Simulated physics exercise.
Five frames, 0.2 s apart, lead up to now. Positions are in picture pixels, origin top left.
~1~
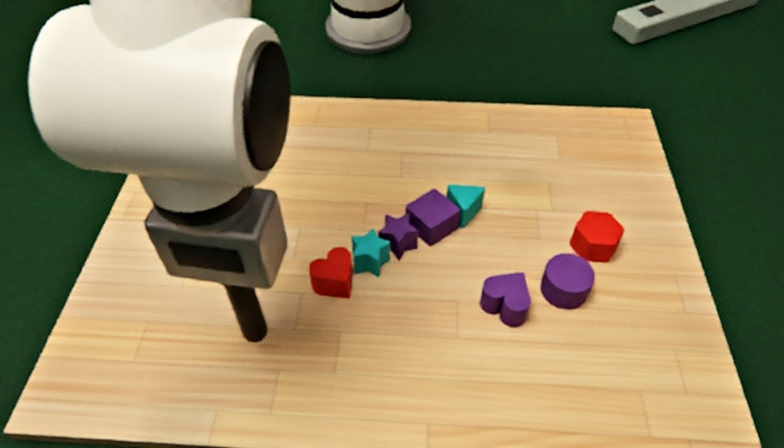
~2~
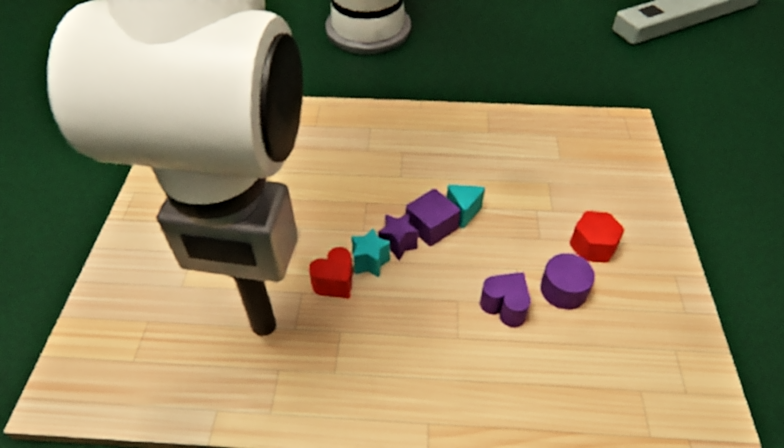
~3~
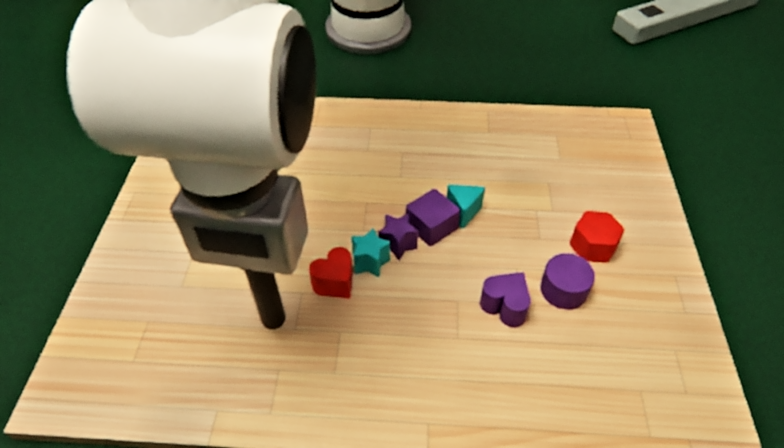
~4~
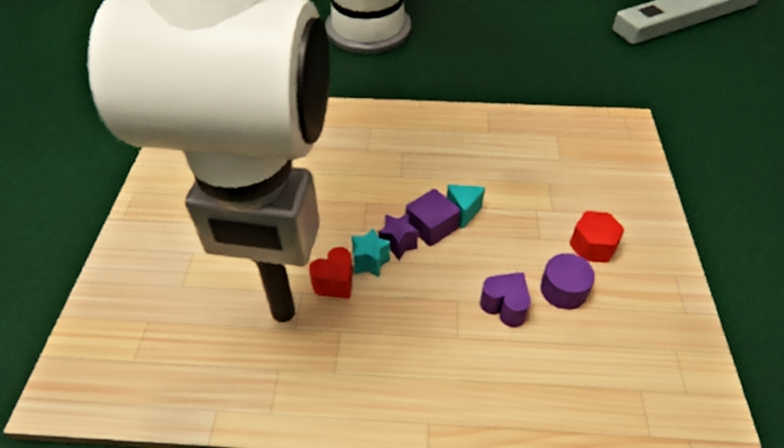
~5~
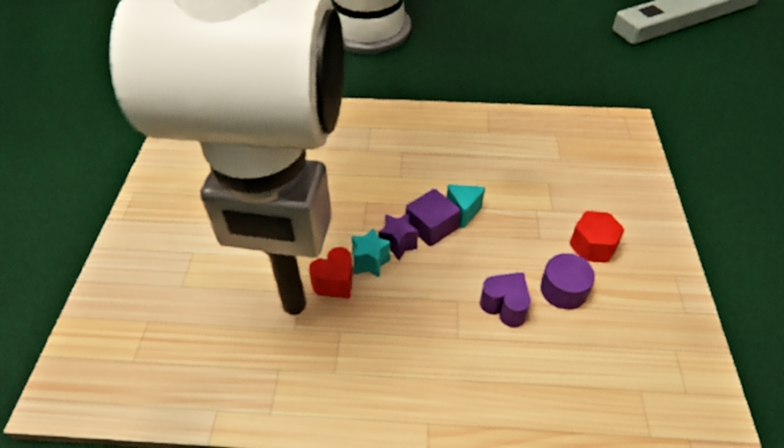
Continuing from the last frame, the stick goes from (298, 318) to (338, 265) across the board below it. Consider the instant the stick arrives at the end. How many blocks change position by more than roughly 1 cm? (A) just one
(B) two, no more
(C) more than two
I'll go with C - more than two.
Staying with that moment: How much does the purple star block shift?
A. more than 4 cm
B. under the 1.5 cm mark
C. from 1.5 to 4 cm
Answer: C.
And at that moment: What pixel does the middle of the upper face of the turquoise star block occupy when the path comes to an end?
Close to (398, 231).
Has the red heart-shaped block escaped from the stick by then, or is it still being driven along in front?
My guess is it keeps its place ahead of the stick.
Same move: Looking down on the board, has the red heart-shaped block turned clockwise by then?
Going by the path, yes.
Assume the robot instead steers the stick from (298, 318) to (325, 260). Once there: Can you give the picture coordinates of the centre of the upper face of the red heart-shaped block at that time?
Final place: (352, 245).
The first path, step by step. Halfway along, stick at (317, 277); red heart-shaped block at (343, 255); turquoise star block at (375, 242).
At the end, stick at (336, 252); red heart-shaped block at (364, 235), turned 25° clockwise; turquoise star block at (398, 231); purple star block at (425, 215); purple square block at (453, 198).
